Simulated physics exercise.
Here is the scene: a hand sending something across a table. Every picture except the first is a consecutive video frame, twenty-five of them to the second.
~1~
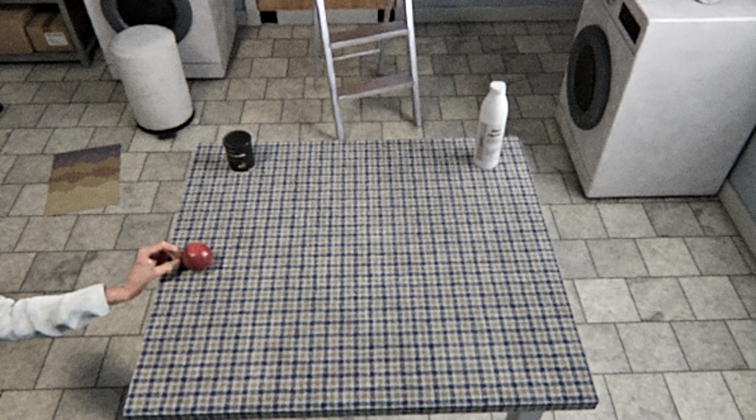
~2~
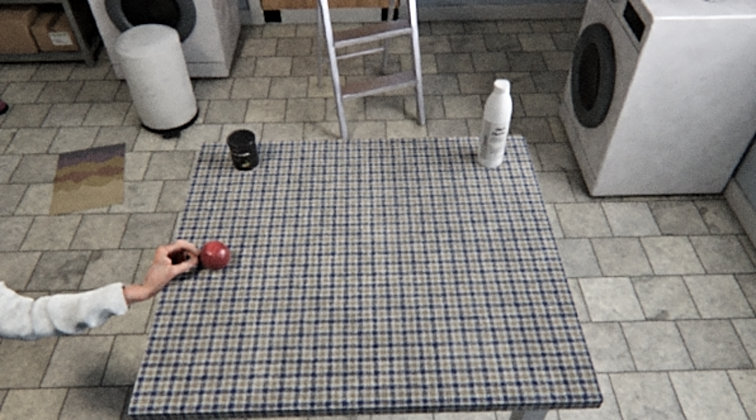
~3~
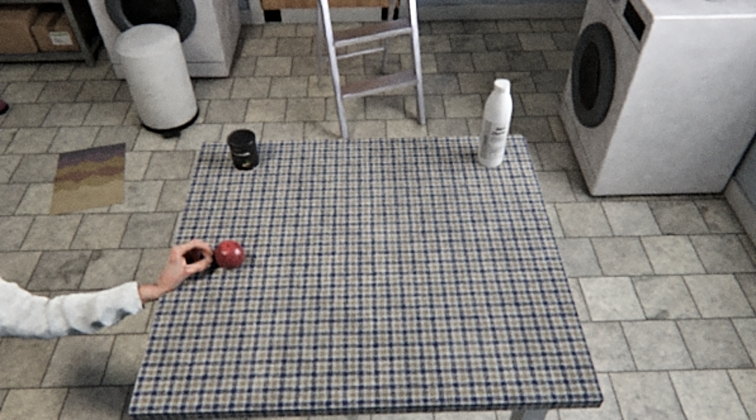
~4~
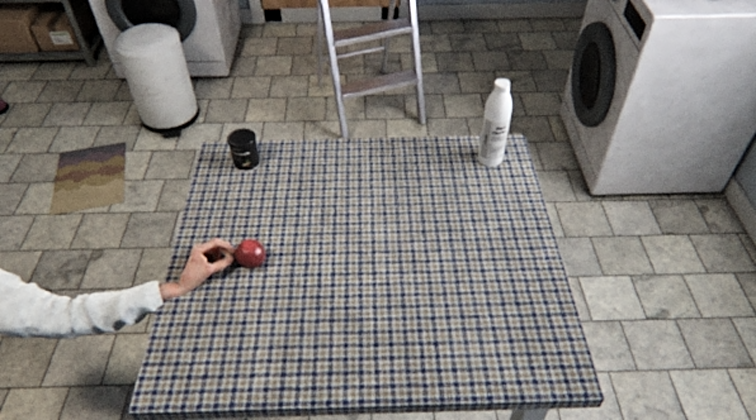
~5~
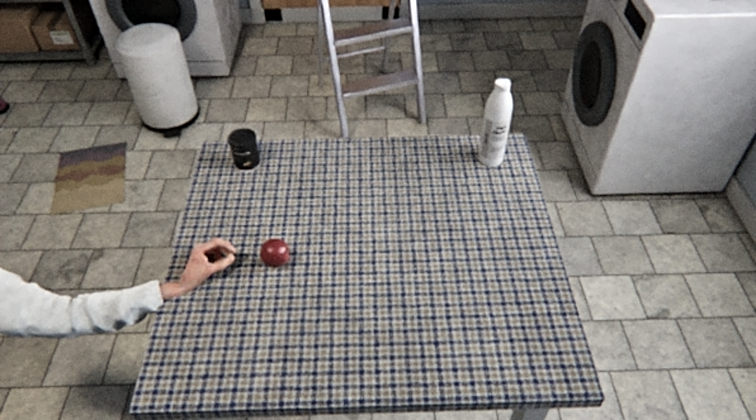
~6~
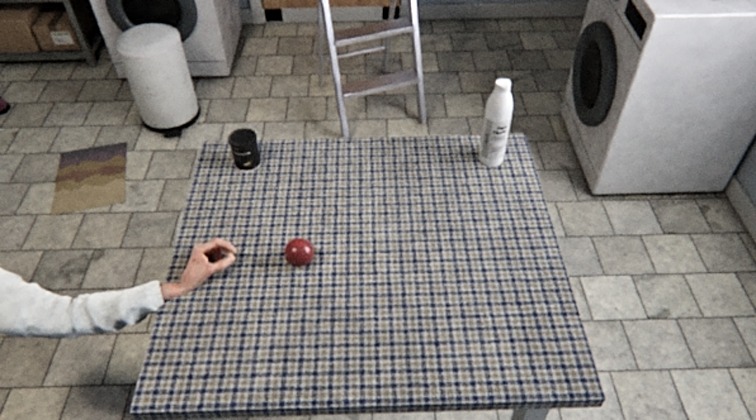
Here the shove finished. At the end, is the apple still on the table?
No: It ends away from the tabletop.
Then, 0.20 s after the last picture, red apple rolled well along near (415, 250).
Then, 0.40 s after the last picture, red apple rolled well along near (525, 247).
Then, 0.70 s after the last picture, red apple now off the table.
Then, 0.90 s after the last picture, things are still on the move.
By the end, off the table, red apple.
